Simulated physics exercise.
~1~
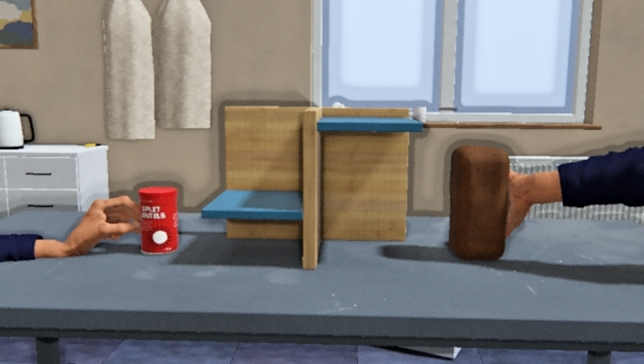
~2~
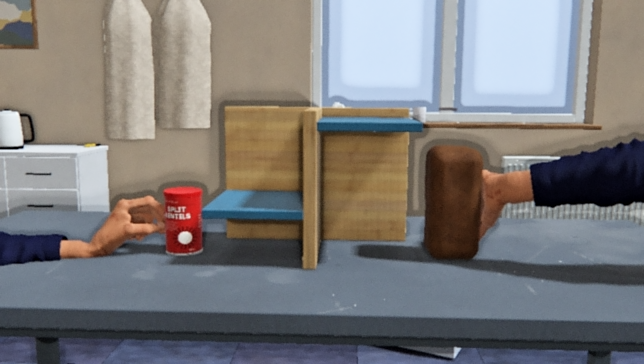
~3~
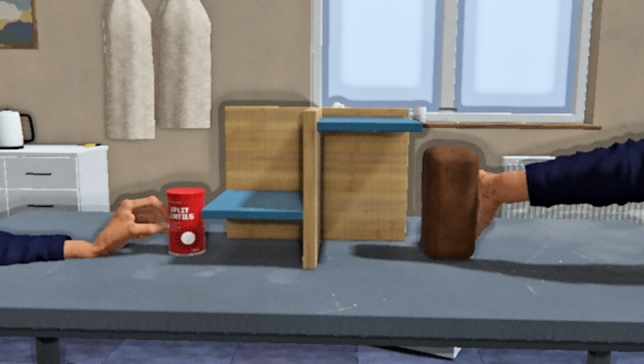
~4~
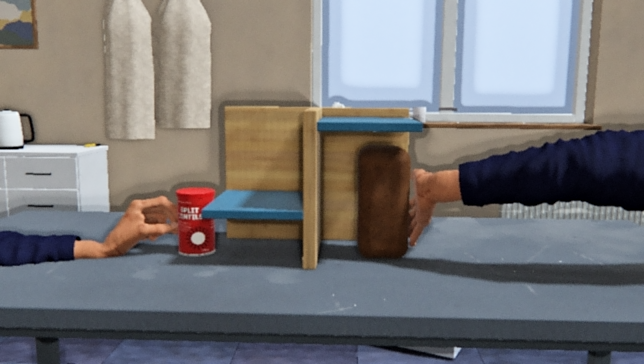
On a grey tabletop in a room with hanging cloths and a window, a wooden rack with two blue shelves stands between two hands. The left hand slides an upright red tin rightward toward the lower shelf, while the right hand pushes a tall brown loaf leftward toward the higher one. Both draw near the rack and briefly hold almost still. Then the tin edges on only slightly and stops against the end of the low shelf, too tall to pass. The loaf glides on and ends upright beneath the higher shelf, the hand still behind it.
